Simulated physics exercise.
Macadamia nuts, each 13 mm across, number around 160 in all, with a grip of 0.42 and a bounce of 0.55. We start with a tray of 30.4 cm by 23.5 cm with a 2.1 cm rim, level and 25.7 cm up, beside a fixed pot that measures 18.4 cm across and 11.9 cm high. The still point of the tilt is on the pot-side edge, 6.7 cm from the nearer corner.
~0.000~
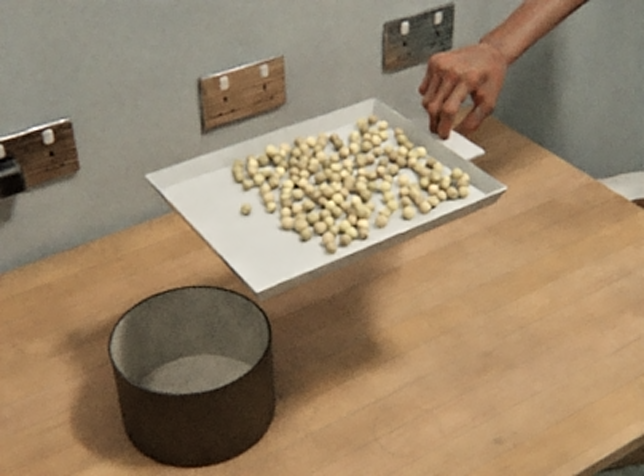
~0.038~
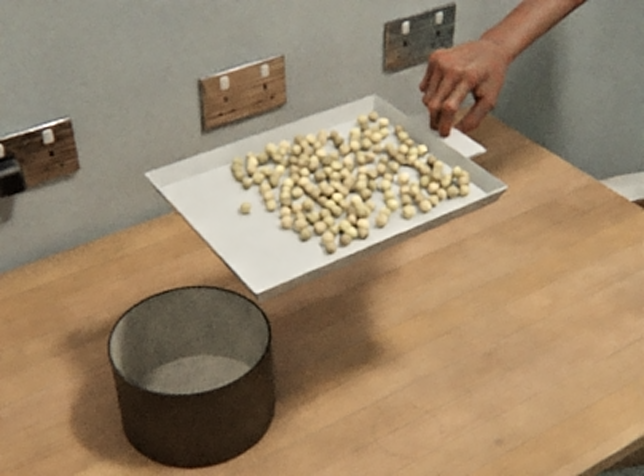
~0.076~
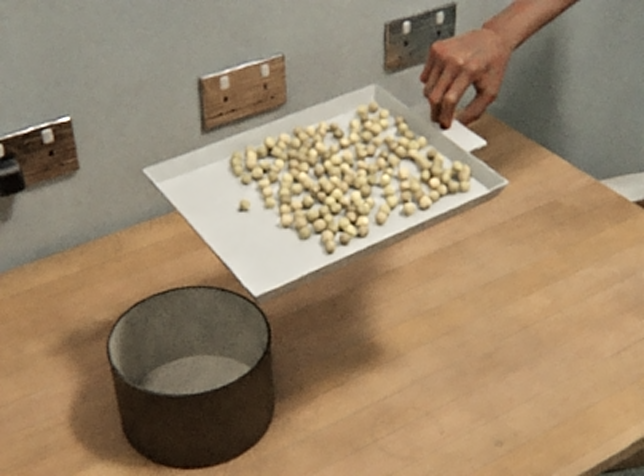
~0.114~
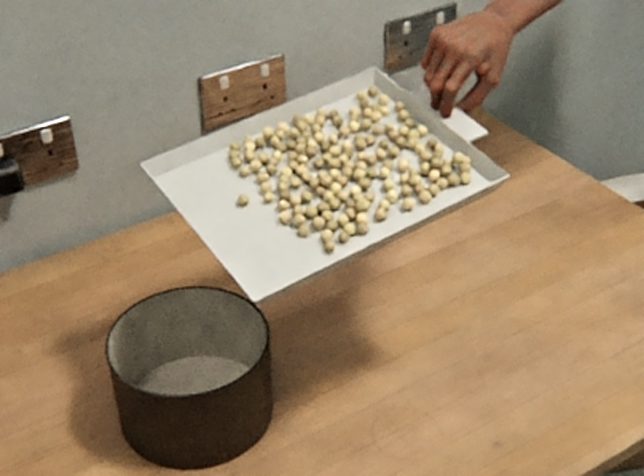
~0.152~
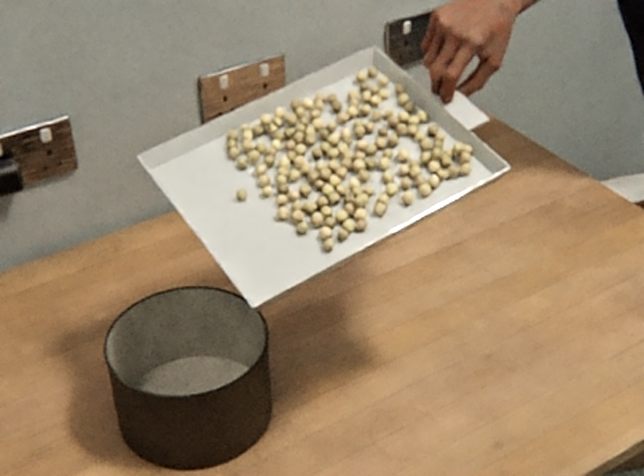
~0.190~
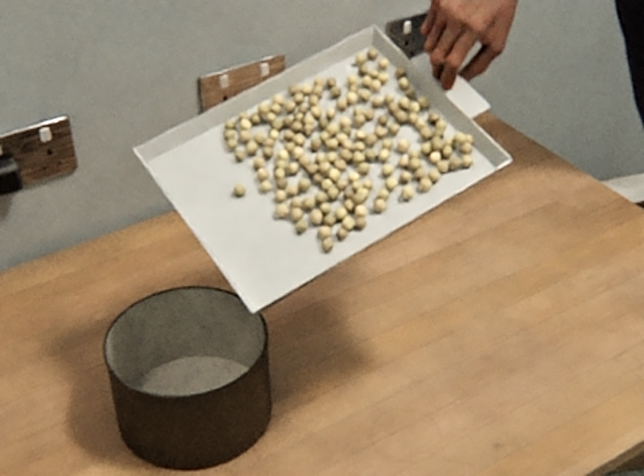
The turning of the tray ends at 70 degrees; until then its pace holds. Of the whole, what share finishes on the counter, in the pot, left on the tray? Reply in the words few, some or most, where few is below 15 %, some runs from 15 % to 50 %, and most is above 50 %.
Shares - counter: Most; pot: Few; tray: Few.
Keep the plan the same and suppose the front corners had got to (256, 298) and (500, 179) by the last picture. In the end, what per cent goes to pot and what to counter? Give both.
Pot 0 % / counter 95 %.
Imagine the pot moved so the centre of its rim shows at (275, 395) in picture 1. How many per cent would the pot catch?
I'd expect near 60 per cent.
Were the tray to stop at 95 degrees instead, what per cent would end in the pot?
Roughly 0 %.
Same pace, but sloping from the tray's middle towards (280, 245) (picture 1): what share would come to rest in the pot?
I'd estimate about 0 %.
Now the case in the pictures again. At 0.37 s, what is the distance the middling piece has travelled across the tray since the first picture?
Displacement on the tray: Roughly 3 cm.
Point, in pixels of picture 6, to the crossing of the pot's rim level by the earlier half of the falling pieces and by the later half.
First half close to (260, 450), second half close to (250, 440).
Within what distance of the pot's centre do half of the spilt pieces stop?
28 cm.
After 0.37 s, tilt 45 degrees; the tray holds 100 %, the pot 0 %.
Then, at 0.50 s, tilt 64 degrees; the tray holds 100 %, the pot 0 %.
Then, at 0.75 s, tilt 70 degrees; the tray holds 15 %, the pot 0 %.
By 2.0 s all is still; counter 95 %, pot 0 %, tray 5 %.
